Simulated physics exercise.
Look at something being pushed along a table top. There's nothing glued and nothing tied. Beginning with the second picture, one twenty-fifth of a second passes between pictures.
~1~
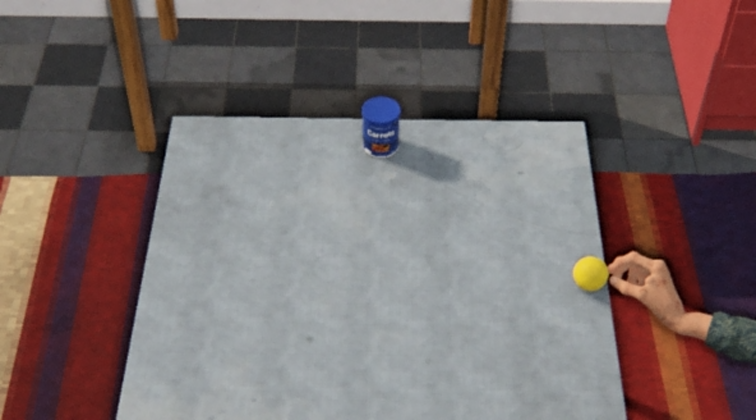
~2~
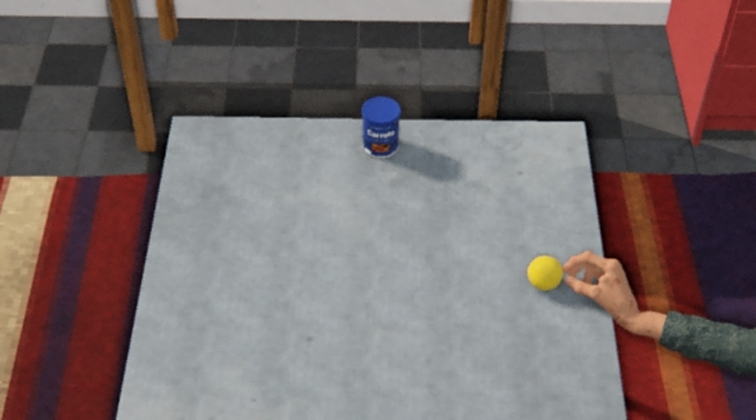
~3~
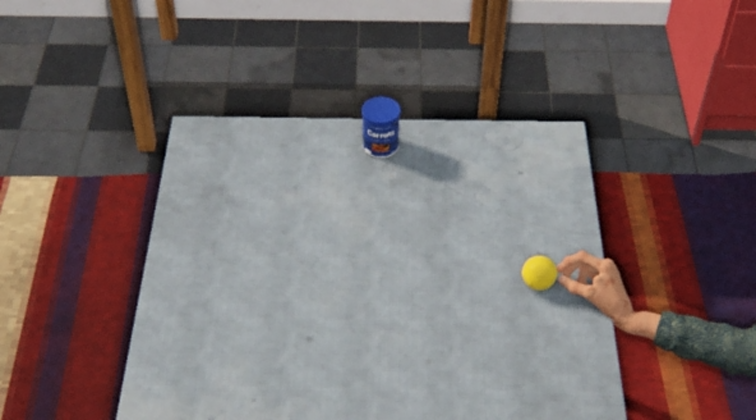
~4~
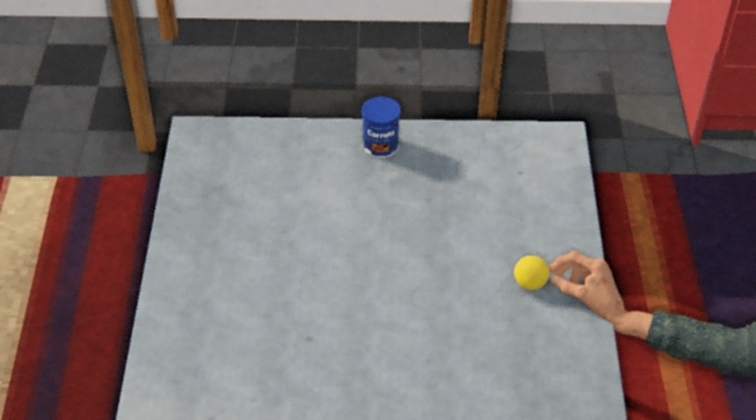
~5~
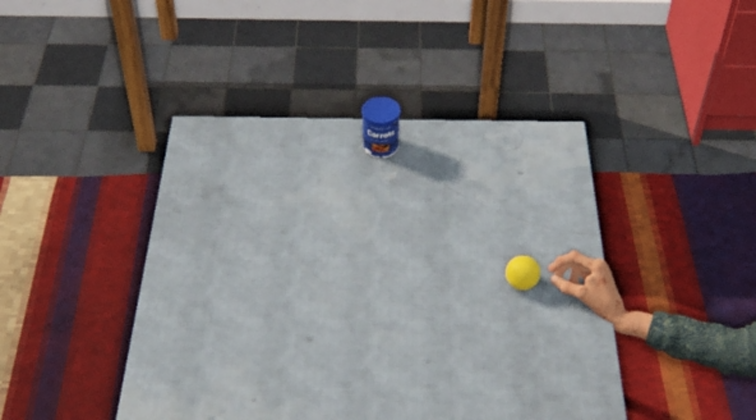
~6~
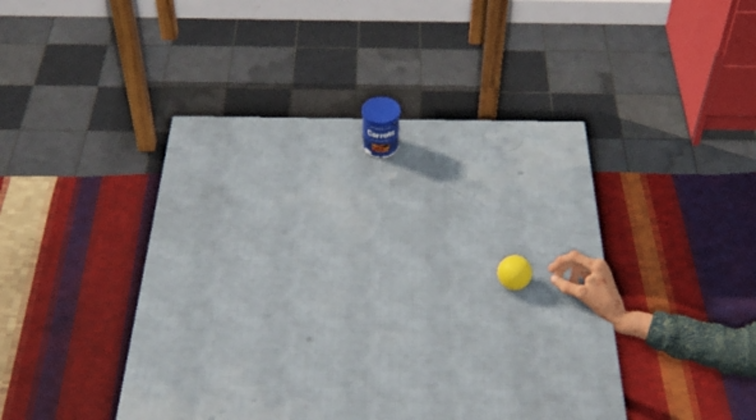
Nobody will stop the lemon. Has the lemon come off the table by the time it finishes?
No - most likely it never makes it off the table.
Then, 0.10 s after the last picture, yellow lemon rolled about its own width near (497, 273).
Then, 0.30 s after the last picture, yellow lemon rolled well along near (471, 272).
At rest, moved from the start, yellow lemon. Seen from the same camera at the end, yellow lemon near (460, 272).
